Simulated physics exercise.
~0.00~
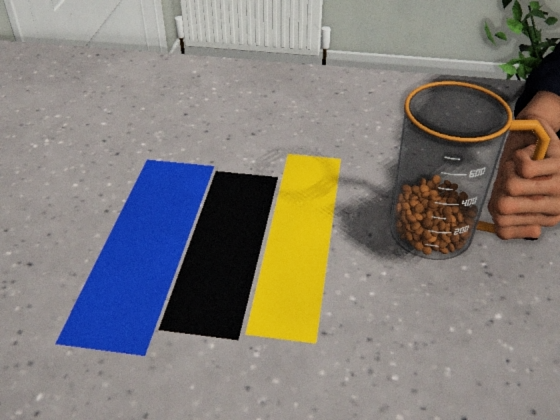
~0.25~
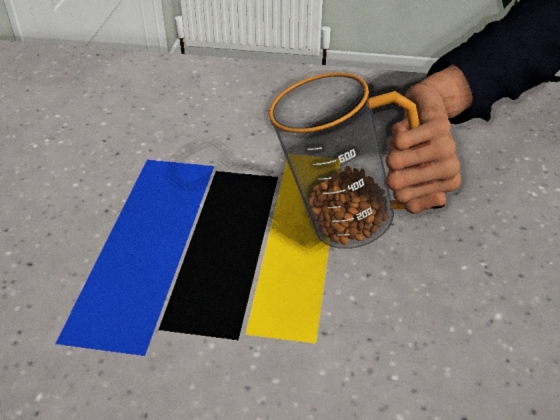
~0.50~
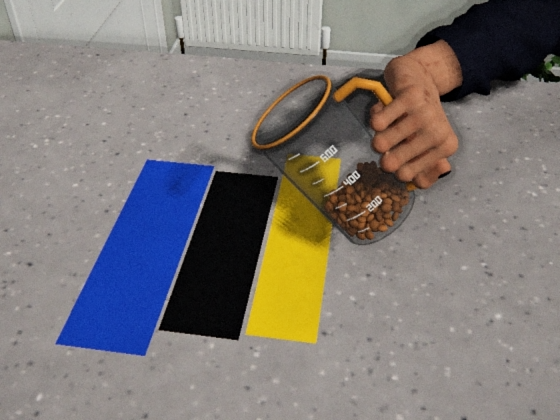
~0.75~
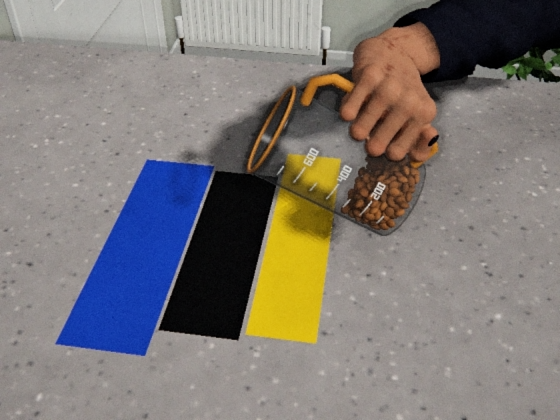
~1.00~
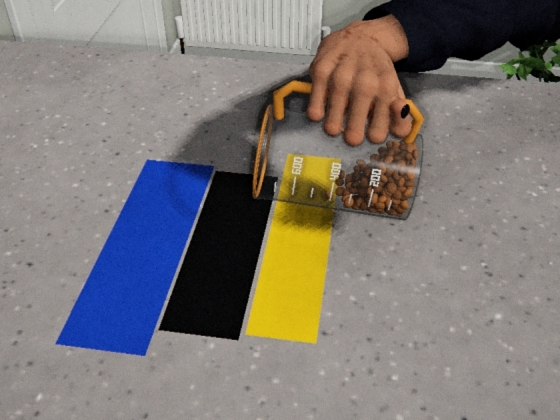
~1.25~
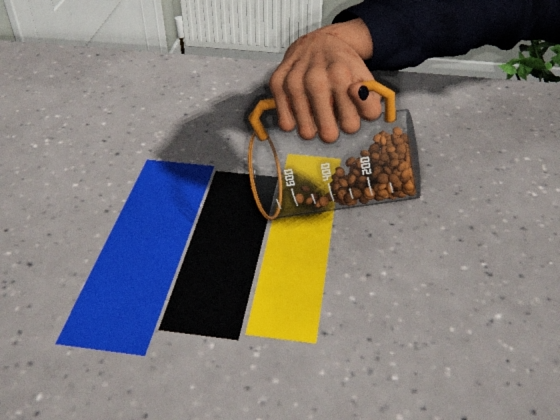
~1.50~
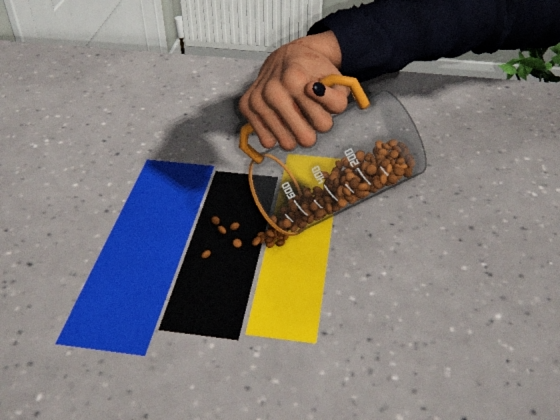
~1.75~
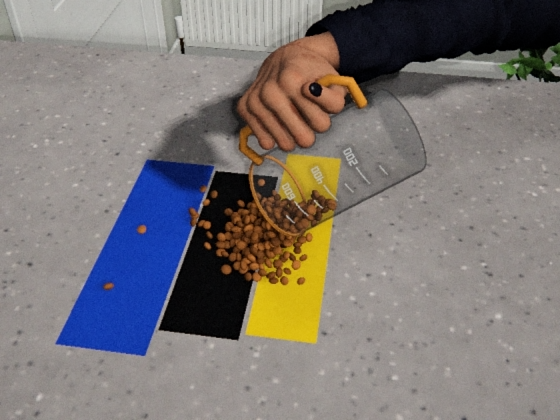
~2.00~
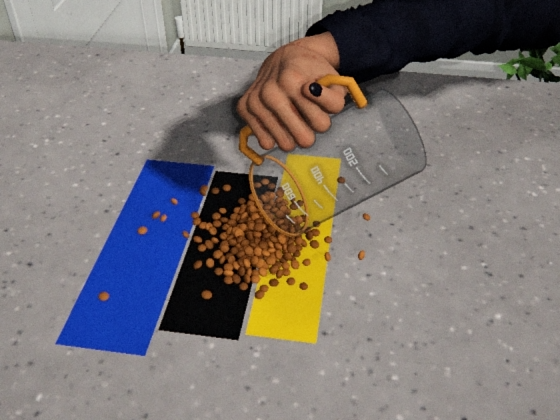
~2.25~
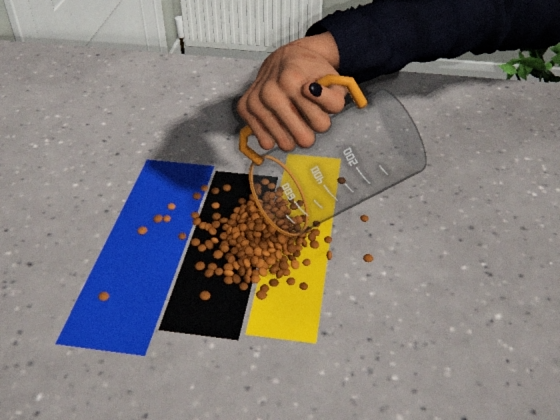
On a speckled grey surface, a hand tips a jug, spilling kibble mostly across black and yellow mats.
